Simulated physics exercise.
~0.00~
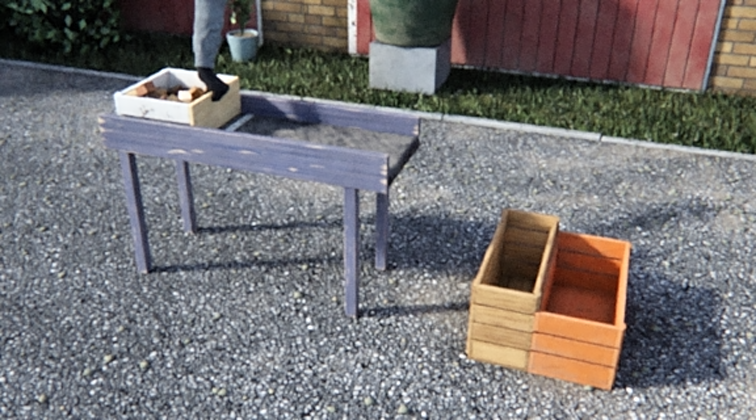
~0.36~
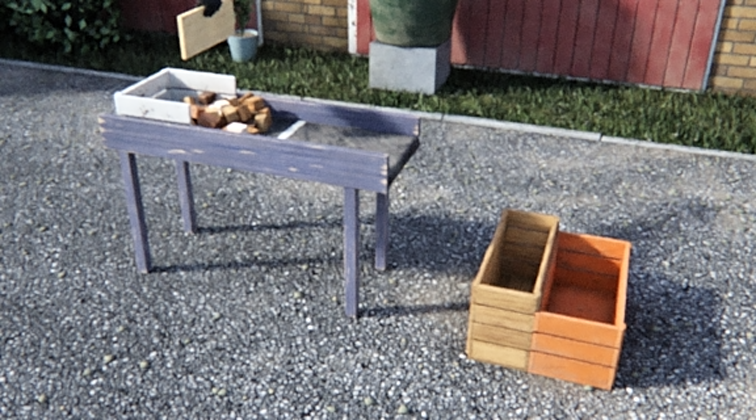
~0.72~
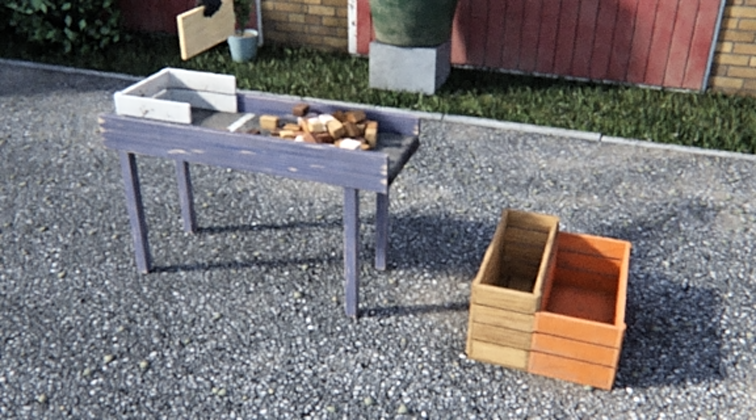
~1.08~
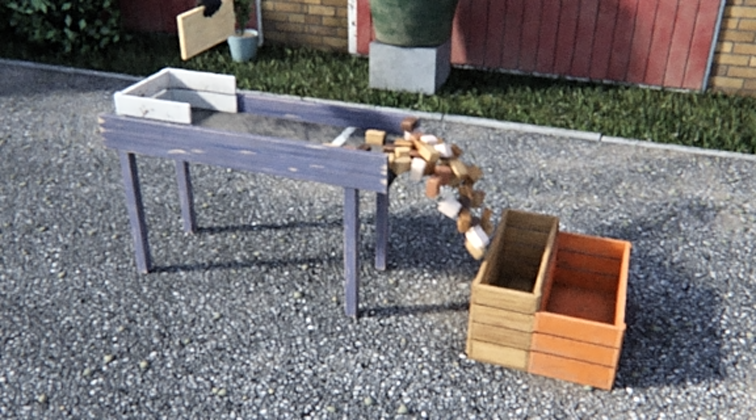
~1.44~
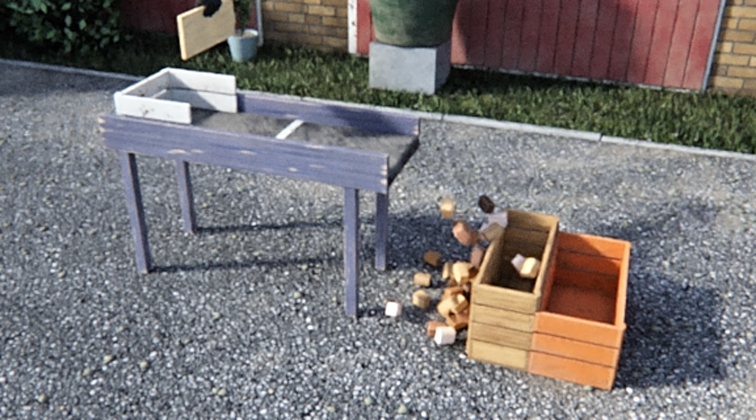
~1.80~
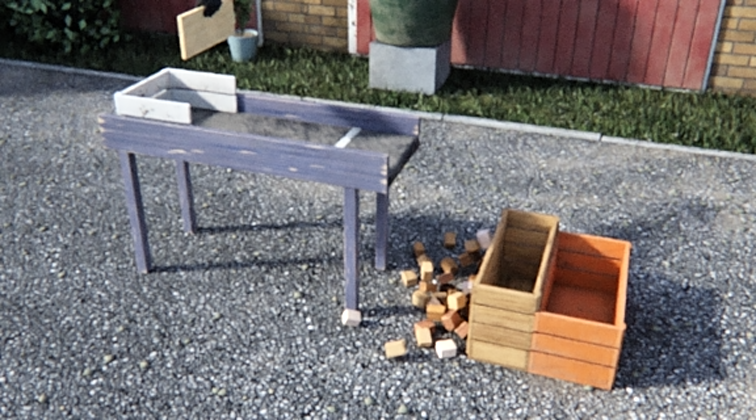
In the video, a dark-gloved hand lifts a wooden gate from a white pen on a purple-sided conveyor, and wooden blocks ride right and spill off the end. A few drop into the long wooden box, but most land on the gravel short of it.
